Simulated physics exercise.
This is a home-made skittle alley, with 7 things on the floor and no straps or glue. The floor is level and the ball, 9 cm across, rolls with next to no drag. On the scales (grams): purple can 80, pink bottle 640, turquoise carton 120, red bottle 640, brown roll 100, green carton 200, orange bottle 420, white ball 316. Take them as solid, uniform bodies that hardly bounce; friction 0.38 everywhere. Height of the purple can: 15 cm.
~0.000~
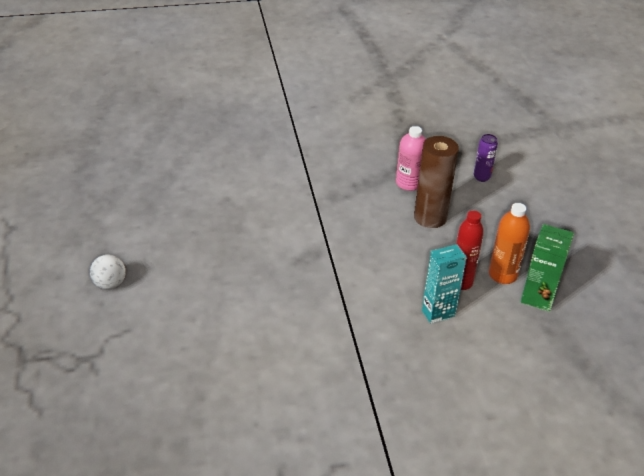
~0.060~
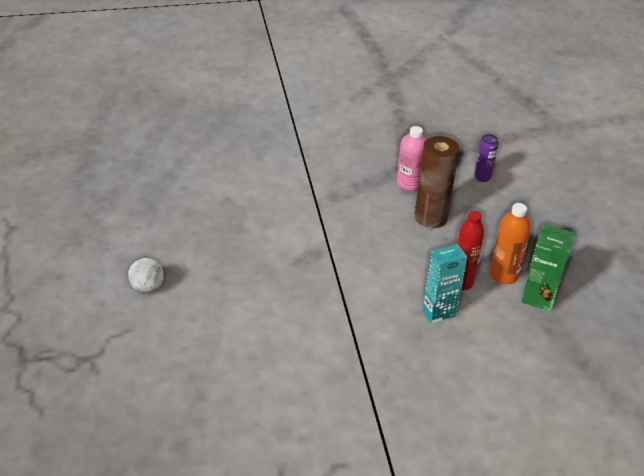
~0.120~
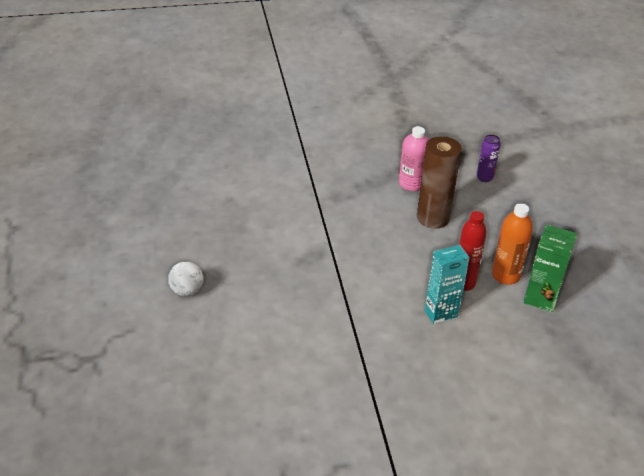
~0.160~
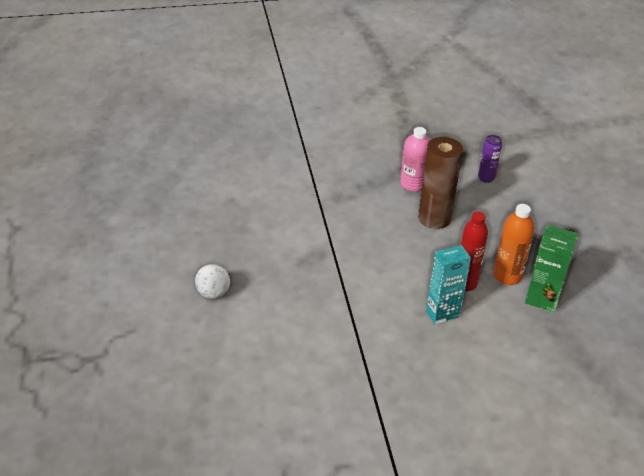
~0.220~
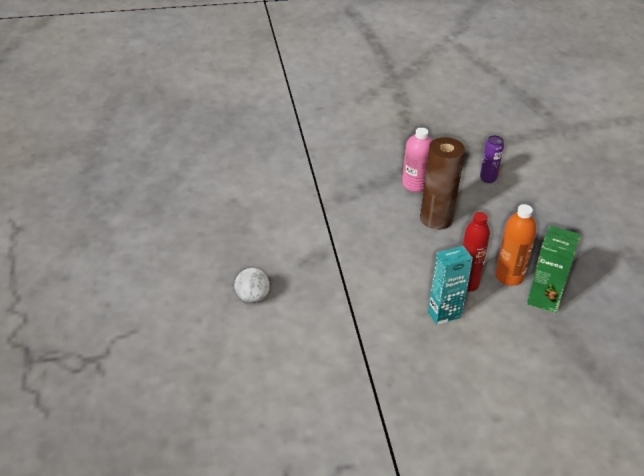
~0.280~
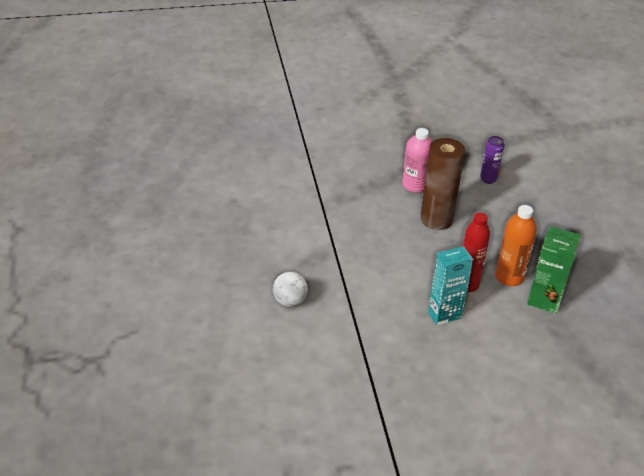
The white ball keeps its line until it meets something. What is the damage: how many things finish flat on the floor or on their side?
Things lost: One.
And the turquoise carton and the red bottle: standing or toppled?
The turquoise carton falls over; the red bottle keeps standing.
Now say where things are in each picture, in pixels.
Ball has run 0 cm; white ball (108, 272); purple can (486, 159); pink bottle (412, 157), in the first picture.
Ball has run 10 cm; white ball (146, 275); brown roll (436, 183), in the second picture.
Ball has run 20 cm; white ball (186, 279); orange bottle (514, 243), in the third picture.
Ball has run 27 cm; white ball (212, 282); red bottle (472, 251), in the fourth picture.
Ball has run 37 cm; white ball (252, 286); green carton (553, 270), in the fifth picture.
Ball has run 47 cm; white ball (290, 289); purple can (492, 161); pink bottle (419, 159), in the sixth picture.
After 0.68 s, ball has run 102 cm; white ball near (500, 310); turquoise carton leaning 66°.
After 0.98 s, ball has run 122 cm; white ball near (579, 331); turquoise carton on its side; green carton leaning 11°.
After 1.98 s, ball has run 168 cm; turquoise carton on its side; green carton slid 4 cm.
By the end (2.8 s), tipped over on the floor, turquoise carton; the other 6 in place, give or take 8 cm. Seen from the same camera at the end, purple can near (492, 161), pink bottle near (419, 159).
